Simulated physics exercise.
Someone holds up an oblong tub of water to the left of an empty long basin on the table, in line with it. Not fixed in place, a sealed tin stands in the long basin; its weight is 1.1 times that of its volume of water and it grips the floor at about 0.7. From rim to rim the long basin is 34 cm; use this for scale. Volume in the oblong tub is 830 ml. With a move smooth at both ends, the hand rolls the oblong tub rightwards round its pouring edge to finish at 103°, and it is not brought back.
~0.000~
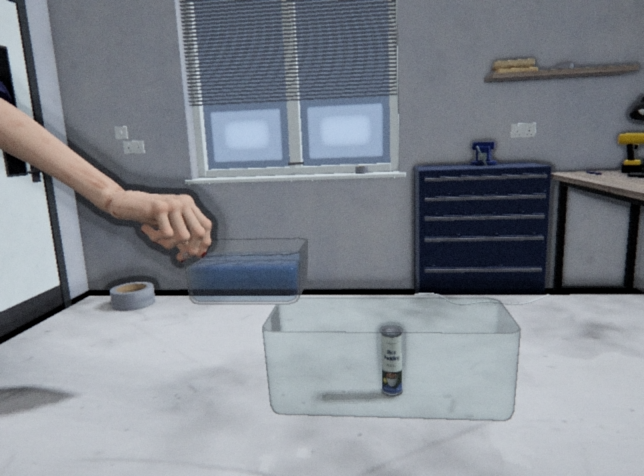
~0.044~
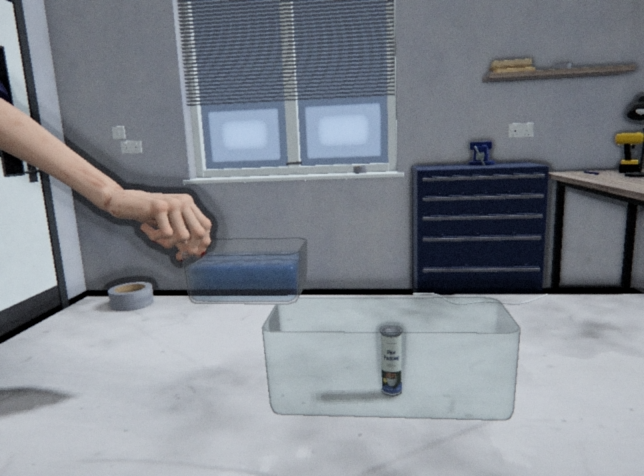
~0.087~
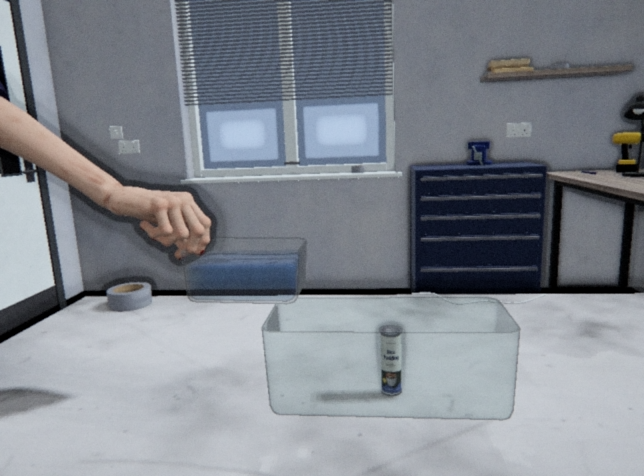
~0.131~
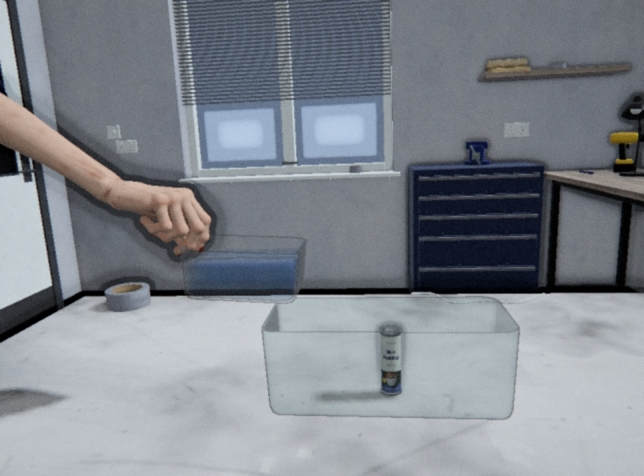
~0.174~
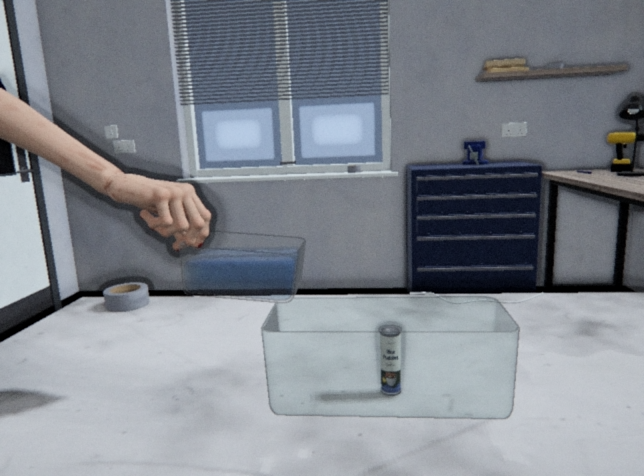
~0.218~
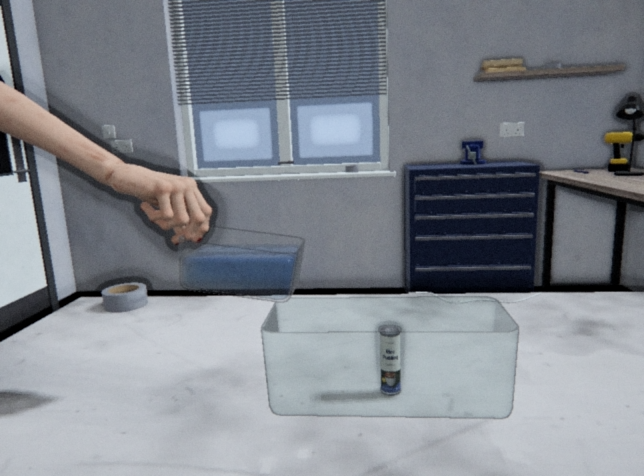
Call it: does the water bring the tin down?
Call: Brought down.
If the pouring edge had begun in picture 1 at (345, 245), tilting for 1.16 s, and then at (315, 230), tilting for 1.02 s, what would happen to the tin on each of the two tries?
Run one: It does not tip. Run two: It does not tip.
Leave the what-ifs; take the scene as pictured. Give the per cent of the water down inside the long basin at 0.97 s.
Around 76 in a hundred.
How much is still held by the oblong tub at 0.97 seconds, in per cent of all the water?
I'd estimate some 10 per cent.
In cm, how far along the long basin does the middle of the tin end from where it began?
Around 6.5 cm.
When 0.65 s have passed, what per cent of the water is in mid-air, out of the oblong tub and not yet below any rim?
Around 34 in a hundred.
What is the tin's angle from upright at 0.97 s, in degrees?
30°.
Then, 0.65 s in, the tilt is 61° and 57 per cent is still to pour; the tin stands where it began.
Then, 0.97 s in, the tilt is 96° and 10 per cent is still to pour; the tin leans 29°.
Then, 1.30 s in, the tilt is 103° and 0 per cent is still to pour; the tin lies on its side.
Then, 1.66 s in, the tilt is 103° and 0 per cent is still to pour; the tin lies on its side.
Finally, the tin lies on its side.
